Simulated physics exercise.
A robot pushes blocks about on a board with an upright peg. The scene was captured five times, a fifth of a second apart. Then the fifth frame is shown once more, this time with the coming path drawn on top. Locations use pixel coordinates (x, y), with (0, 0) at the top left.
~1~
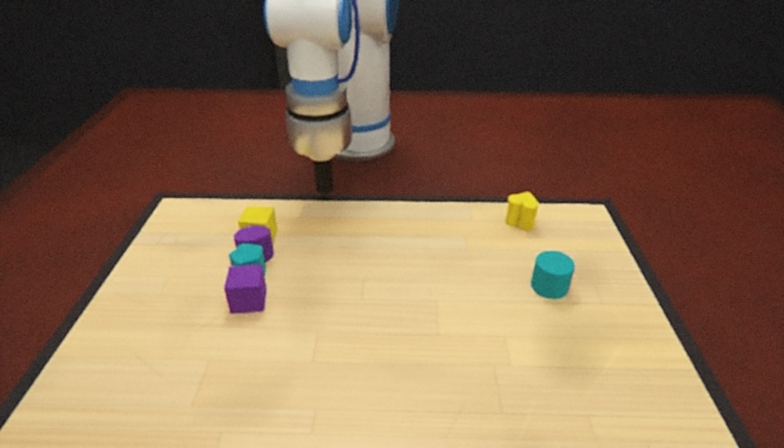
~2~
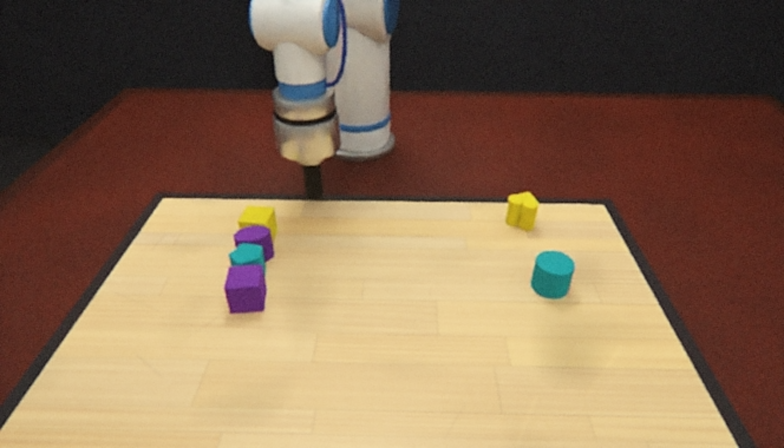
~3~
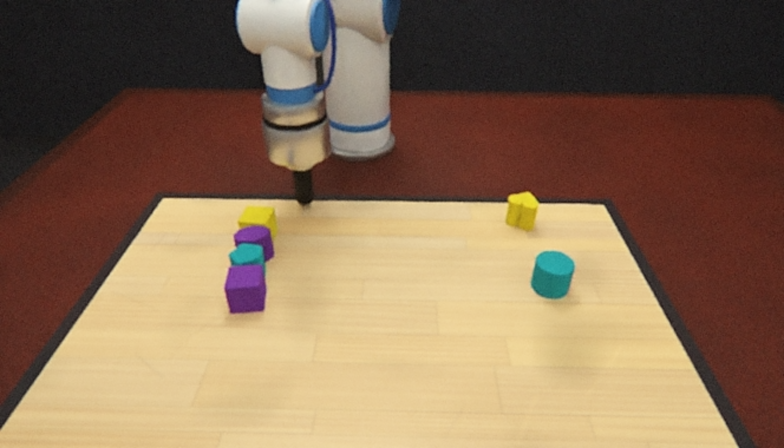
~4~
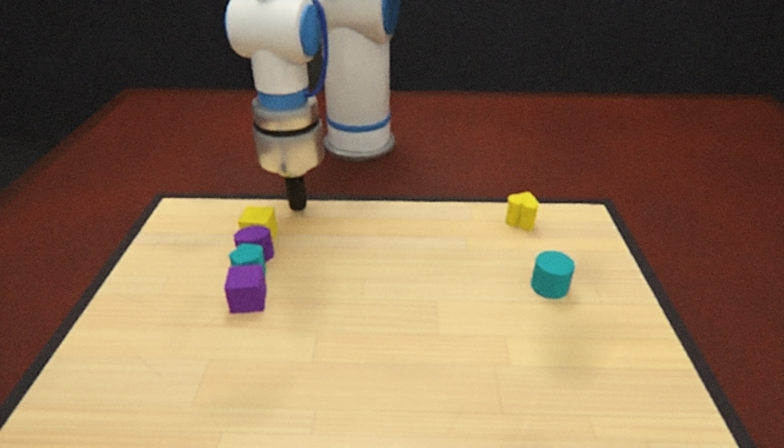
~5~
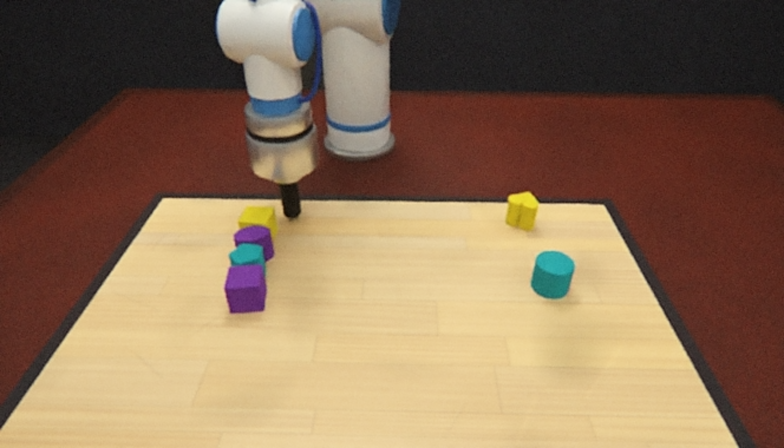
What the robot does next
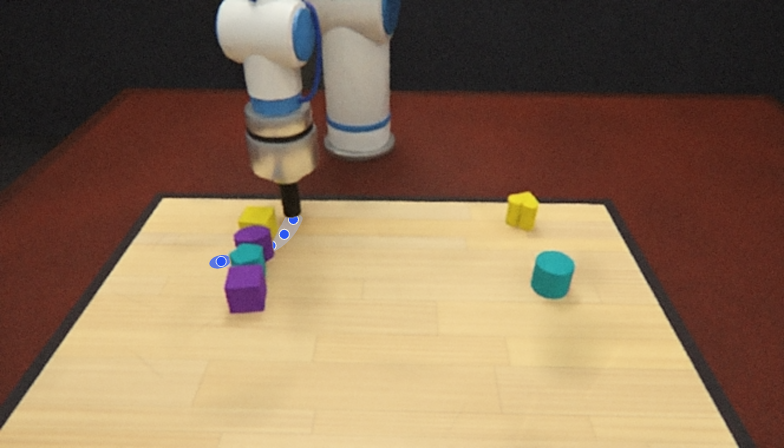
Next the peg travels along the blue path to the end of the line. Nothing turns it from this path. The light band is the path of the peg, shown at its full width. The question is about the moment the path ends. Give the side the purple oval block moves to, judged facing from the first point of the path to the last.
Moves right.
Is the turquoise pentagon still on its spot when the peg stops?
In short: No.
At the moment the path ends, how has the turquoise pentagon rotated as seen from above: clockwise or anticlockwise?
It ends up turned anticlockwise.
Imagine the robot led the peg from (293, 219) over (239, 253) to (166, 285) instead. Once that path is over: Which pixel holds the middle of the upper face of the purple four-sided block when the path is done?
The top centre is at (242, 289).
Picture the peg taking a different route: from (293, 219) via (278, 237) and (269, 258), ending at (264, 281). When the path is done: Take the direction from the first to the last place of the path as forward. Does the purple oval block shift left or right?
Goes right.
The line goes from (293, 219) by way of (281, 238) and (255, 253) to (220, 262).
What follows on the original path. One third of the way, peg at (279, 232); yellow four-sided block at (252, 215).
Two thirds of the way, peg at (253, 247); purple four-sided block at (244, 279); turquoise pentagon at (232, 259), turned 45° anticlockwise; purple oval block at (228, 241), turned 20° clockwise; yellow four-sided block at (241, 216), turned 30° clockwise.
At the end, peg at (218, 255); purple four-sided block at (243, 280); turquoise pentagon at (223, 263), turned 75° anticlockwise; purple oval block at (196, 252); yellow four-sided block at (240, 216), turned 40° clockwise.
